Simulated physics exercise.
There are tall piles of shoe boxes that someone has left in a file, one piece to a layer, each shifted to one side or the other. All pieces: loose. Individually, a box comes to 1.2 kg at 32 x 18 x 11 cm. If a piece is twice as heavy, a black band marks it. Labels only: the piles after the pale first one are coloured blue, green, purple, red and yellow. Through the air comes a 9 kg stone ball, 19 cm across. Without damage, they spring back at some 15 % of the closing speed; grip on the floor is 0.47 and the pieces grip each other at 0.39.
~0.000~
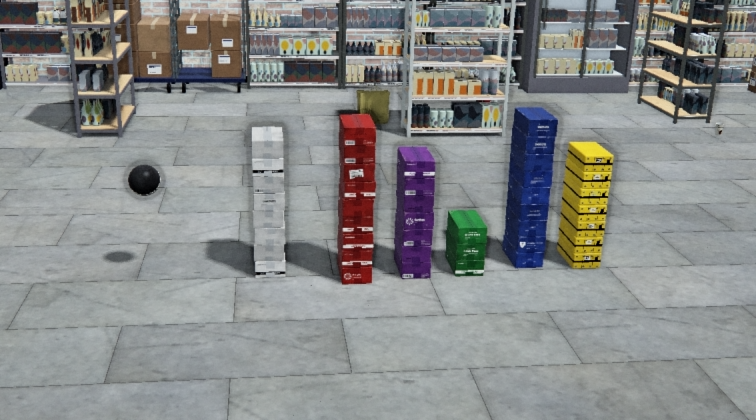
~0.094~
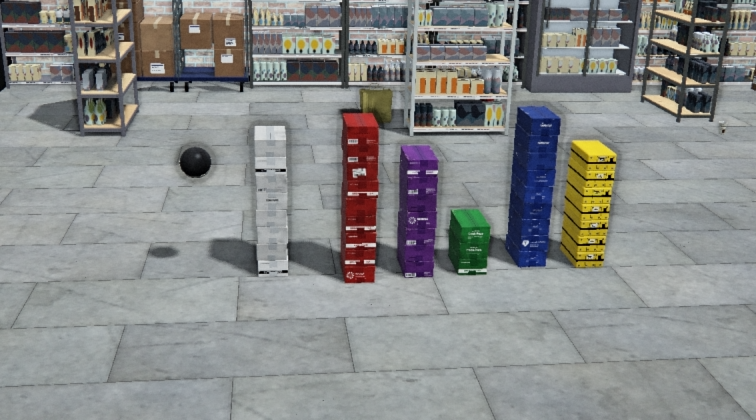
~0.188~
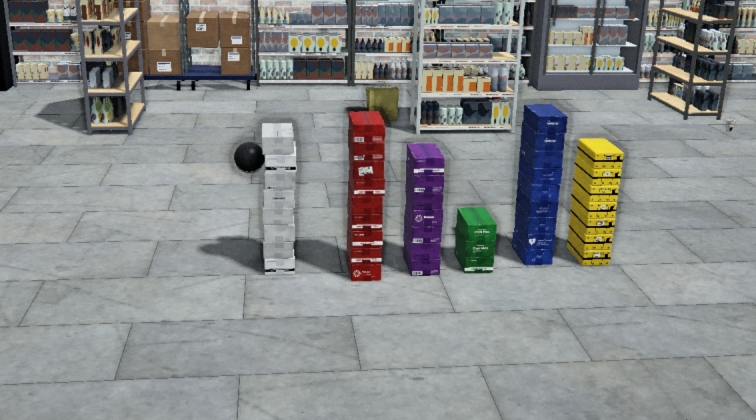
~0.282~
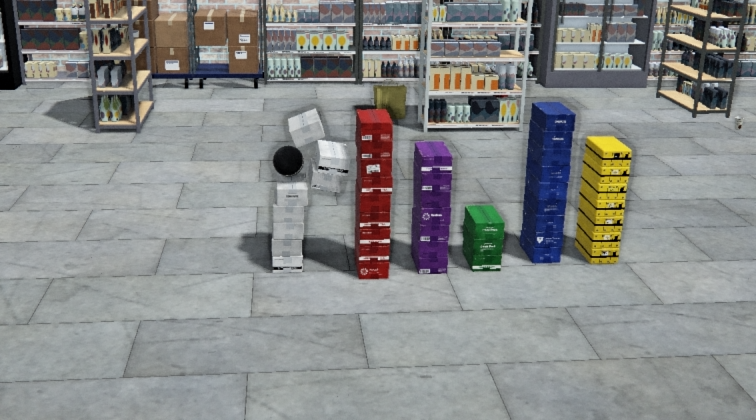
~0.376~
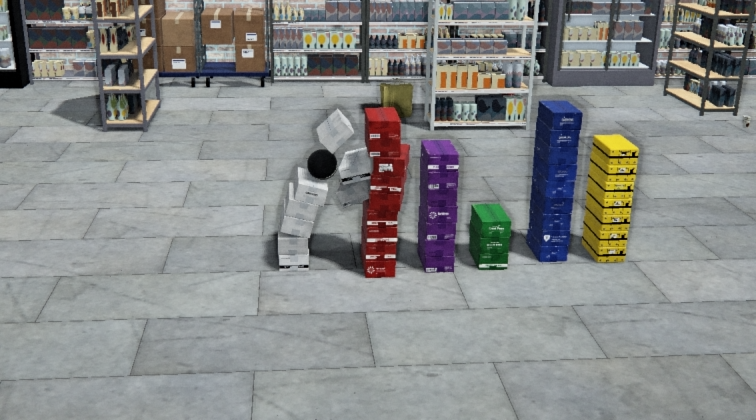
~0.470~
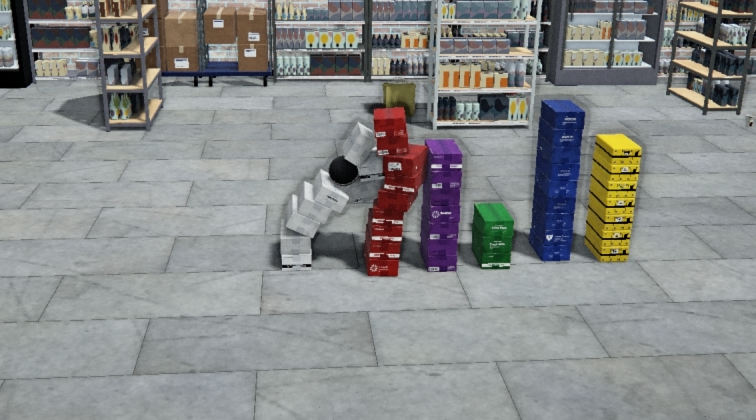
A black ball flew in from the left and struck the upper part of the white stack of boxes, knocking its top boxes rightward into the tall red stack, which buckled and leaned against the purple one.
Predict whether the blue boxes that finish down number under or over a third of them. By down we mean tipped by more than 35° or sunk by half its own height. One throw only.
Prediction: Under a third.
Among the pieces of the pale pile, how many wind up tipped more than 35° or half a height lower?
Exactly 6 pale pieces do.
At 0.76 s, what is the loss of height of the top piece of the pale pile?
About 25 cm.
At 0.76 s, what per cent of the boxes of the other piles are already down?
5 %.
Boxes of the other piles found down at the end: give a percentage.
Something near 35 percent.
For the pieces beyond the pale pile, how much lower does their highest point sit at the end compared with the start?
0 cm.
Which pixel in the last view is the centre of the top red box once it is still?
Around (370, 234).
By 0.76 s, 6 of the pale pile down; none of the 9 blue boxes down (2 of 35 in all colours); top blue box unmoved; top red box tilted 55°, 8 cm lower.
By 1.24 s, 6 of the pale pile down; none of the 9 blue boxes down (12 of 35 in all colours); top blue box moved 30 mm; top red box upside down.
When it is over (4.1 s), 6 of the pale pile down; none of the 9 blue boxes down (12 of 35 in all colours); top blue box tilted 10°; top red box upside down. That is 0 per cent. In pixels of the last frame, middles, top blue box near (592, 114), top red box near (370, 234).
